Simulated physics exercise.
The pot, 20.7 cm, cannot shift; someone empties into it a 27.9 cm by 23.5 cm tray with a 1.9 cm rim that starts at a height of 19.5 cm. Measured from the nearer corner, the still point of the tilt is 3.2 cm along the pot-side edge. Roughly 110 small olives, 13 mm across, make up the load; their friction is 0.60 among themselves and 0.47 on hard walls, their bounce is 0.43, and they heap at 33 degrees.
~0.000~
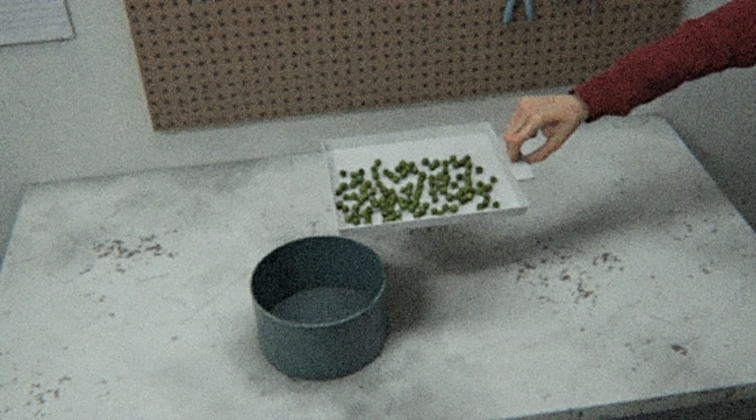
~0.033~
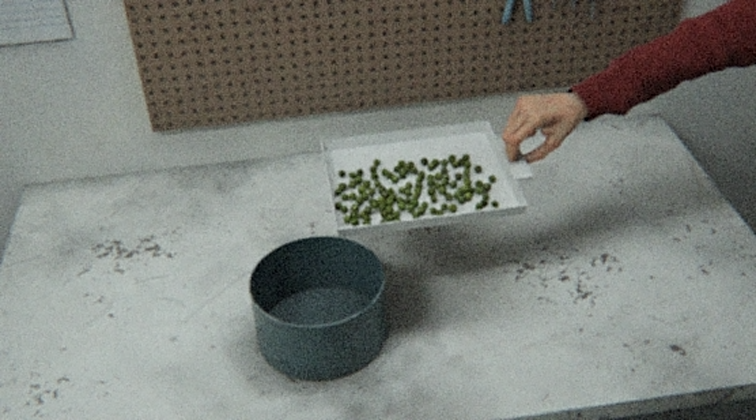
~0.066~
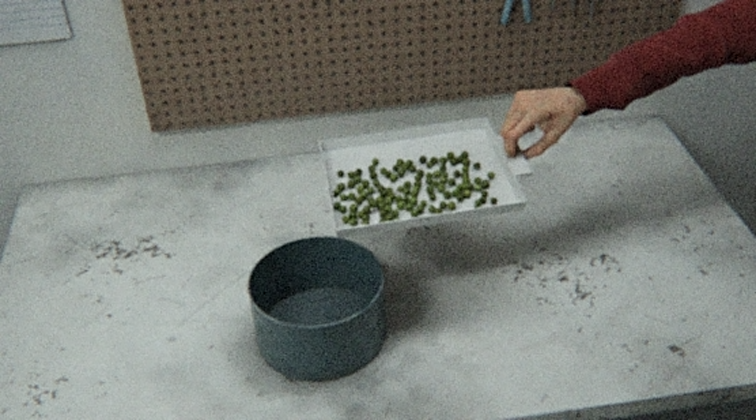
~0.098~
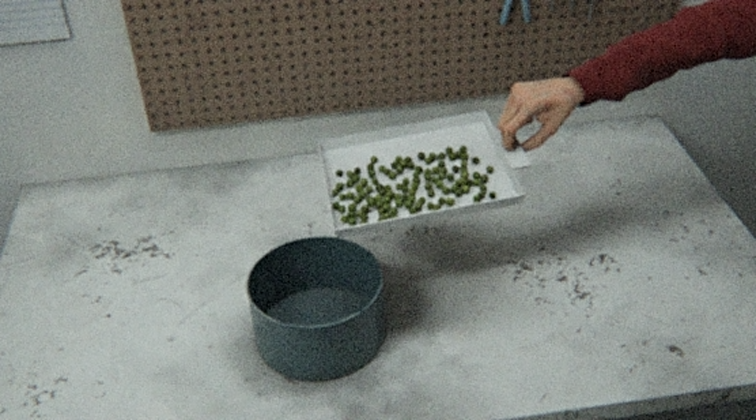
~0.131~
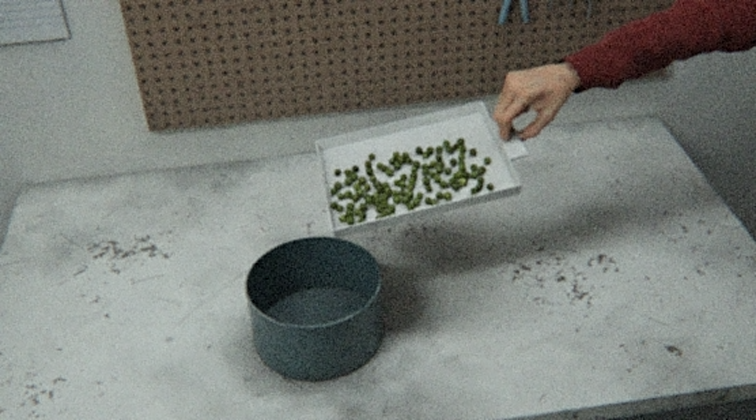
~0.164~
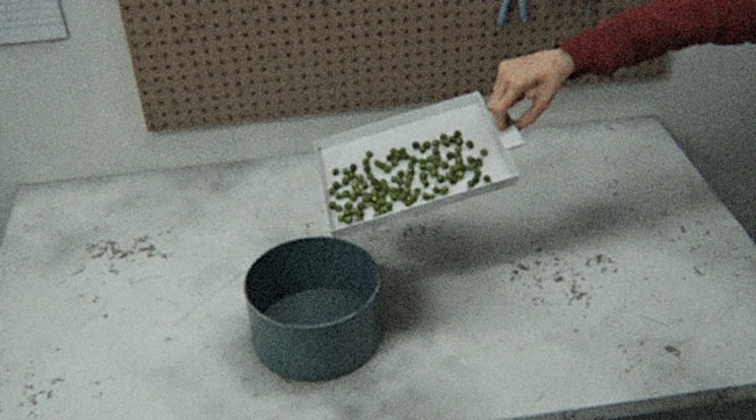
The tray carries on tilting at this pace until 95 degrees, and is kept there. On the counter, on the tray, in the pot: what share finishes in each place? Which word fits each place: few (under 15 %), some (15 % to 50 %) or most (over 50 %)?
Counter gets some; tray gets few; pot gets most.
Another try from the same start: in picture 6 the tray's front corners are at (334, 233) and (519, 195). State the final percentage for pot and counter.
Pot 60; counter 40.
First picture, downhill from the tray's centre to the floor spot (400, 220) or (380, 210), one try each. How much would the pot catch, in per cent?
The share comes to about 60 in a hundred, then about 90 in a hundred.
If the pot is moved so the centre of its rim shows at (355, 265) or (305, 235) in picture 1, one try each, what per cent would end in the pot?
Roughly 40 and 85 percent.
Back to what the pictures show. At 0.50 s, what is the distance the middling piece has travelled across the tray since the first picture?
It has moved some 7 cm from its start.
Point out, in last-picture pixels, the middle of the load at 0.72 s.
Approximately (323, 188) in the final picture.
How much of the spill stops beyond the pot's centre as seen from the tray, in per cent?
Near 90 in a hundred.
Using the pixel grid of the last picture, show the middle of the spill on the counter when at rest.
It comes to rest with its centre close to (270, 269).
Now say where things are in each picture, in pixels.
Tray tilt 0 degrees, front corners at (341, 227) and (525, 204); middle of the pieces at (418, 191); pot at (318, 278), in the first picture.
Tray tilt 1 degrees, front corners at (340, 227) and (524, 203); middle of the pieces at (417, 191), in the second picture.
Tray tilt 2 degrees, front corners at (338, 228) and (523, 200); middle of the pieces at (416, 190), in the third picture.
Tray tilt 5 degrees, front corners at (336, 228) and (521, 193), lowest corner left front; middle of the pieces at (415, 187), in the fourth picture.
Tray tilt 9 degrees, front corners at (334, 228) and (518, 183), lowest corner left front; middle of the pieces at (412, 182), in the fifth picture.
Tray tilt 13 degrees, front corners at (332, 229) and (515, 174), lowest corner left front; middle of the pieces at (409, 178); pot at (312, 279). The tray's pace is about 120 degrees a second, in the sixth picture.
After 0.50 s, tilt 54 degrees; the tray holds 100 %, the pot 0 %.
After 0.72 s, tilt 80 degrees; the tray holds 90 %, the pot 0 %.
Then, at 1.05 s, tilt 95 degrees; the tray holds 10 %, the pot 45 %.
At rest (2.0 s), counter 40 %, tray 0 %, pot 60 %.
